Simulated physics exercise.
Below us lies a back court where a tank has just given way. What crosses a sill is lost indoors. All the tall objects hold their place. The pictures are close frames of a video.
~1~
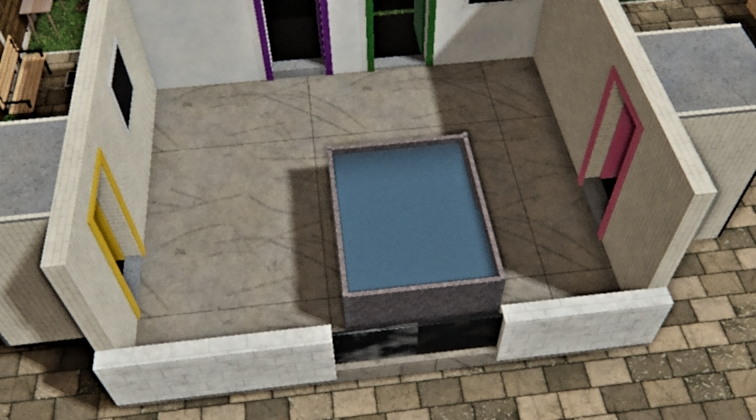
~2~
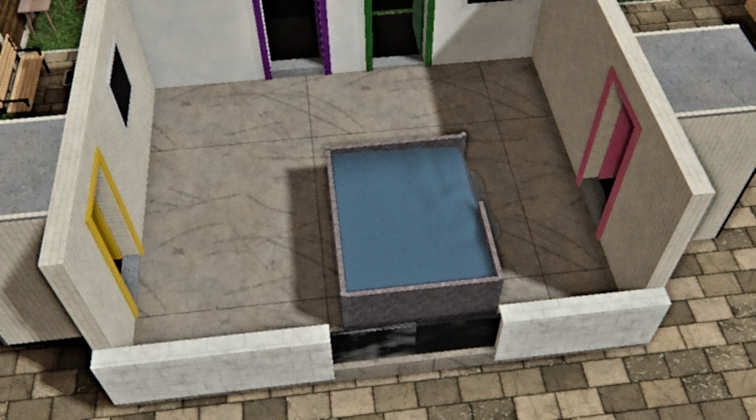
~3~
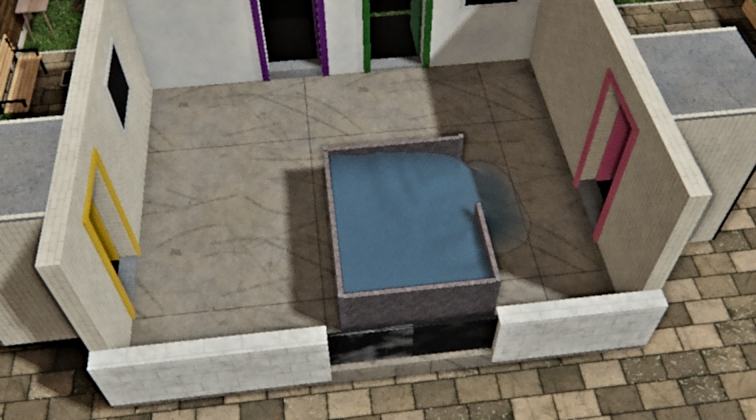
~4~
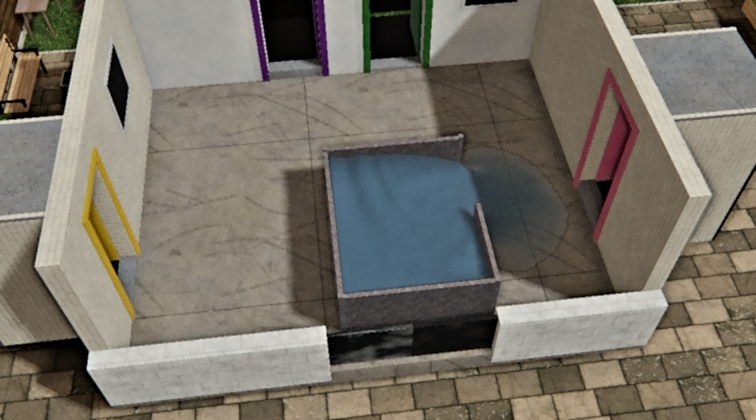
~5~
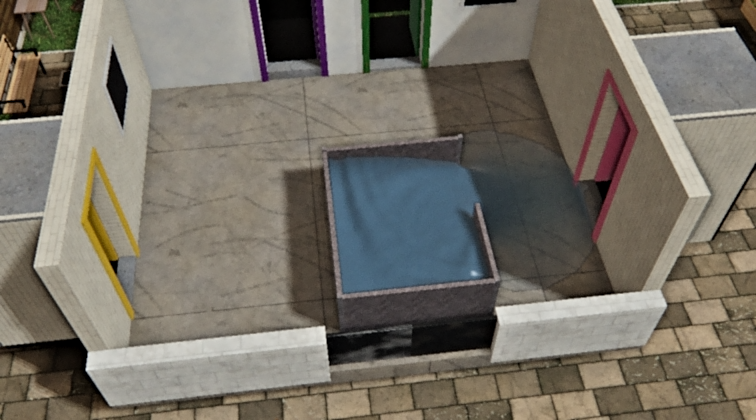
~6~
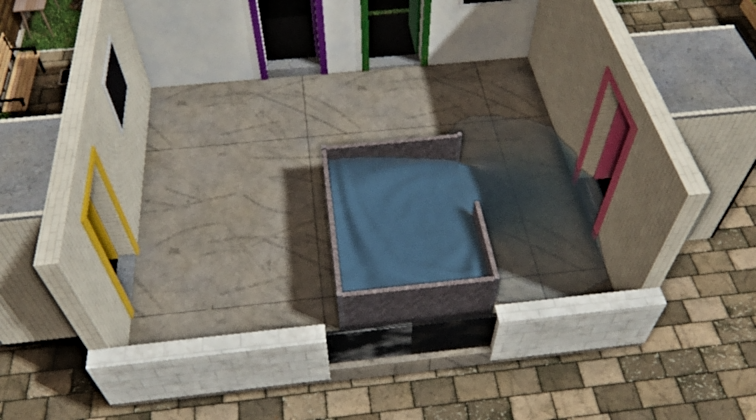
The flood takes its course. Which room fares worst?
It is the pink one.
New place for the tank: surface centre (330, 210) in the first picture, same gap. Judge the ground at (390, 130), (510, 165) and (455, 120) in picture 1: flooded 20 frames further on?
In turn: Awash, wet, flooded.
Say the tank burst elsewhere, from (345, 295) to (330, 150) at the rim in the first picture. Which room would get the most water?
It is the one in yellow.
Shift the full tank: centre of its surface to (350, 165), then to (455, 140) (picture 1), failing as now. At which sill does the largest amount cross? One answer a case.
Case one the one in yellow, case two the yellow-painted one.
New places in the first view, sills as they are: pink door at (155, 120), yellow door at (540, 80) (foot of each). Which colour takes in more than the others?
It is the yellow-painted one.
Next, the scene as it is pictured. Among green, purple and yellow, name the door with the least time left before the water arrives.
It is the door marked green.
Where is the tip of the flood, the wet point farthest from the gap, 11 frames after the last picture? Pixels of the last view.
Roughly at (528, 59).
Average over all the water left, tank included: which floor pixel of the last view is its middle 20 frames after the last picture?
At about (457, 203).
A moment on, water covers 20 % of the floor; purple door not reached, green door not reached, pink door a lot in, yellow door not reached.
Next, water covers 30 % of the floor; purple door not reached, green door wet at the sill, nothing in, pink door a lot in, yellow door not reached.
Then, water covers 55 % of the floor; purple door wet at the sill, nothing in, green door a trickle in, pink door a lot in, yellow door not reached.
Later, water covers 90 % of the floor; purple door wet at the sill, nothing in, green door some in, pink door a lot in, yellow door a trickle in.
In the end, water covers 100 % of the floor; purple door wet at the sill, nothing in, green door some in, pink door a lot in, yellow door a lot in; the pink door has let in the most.
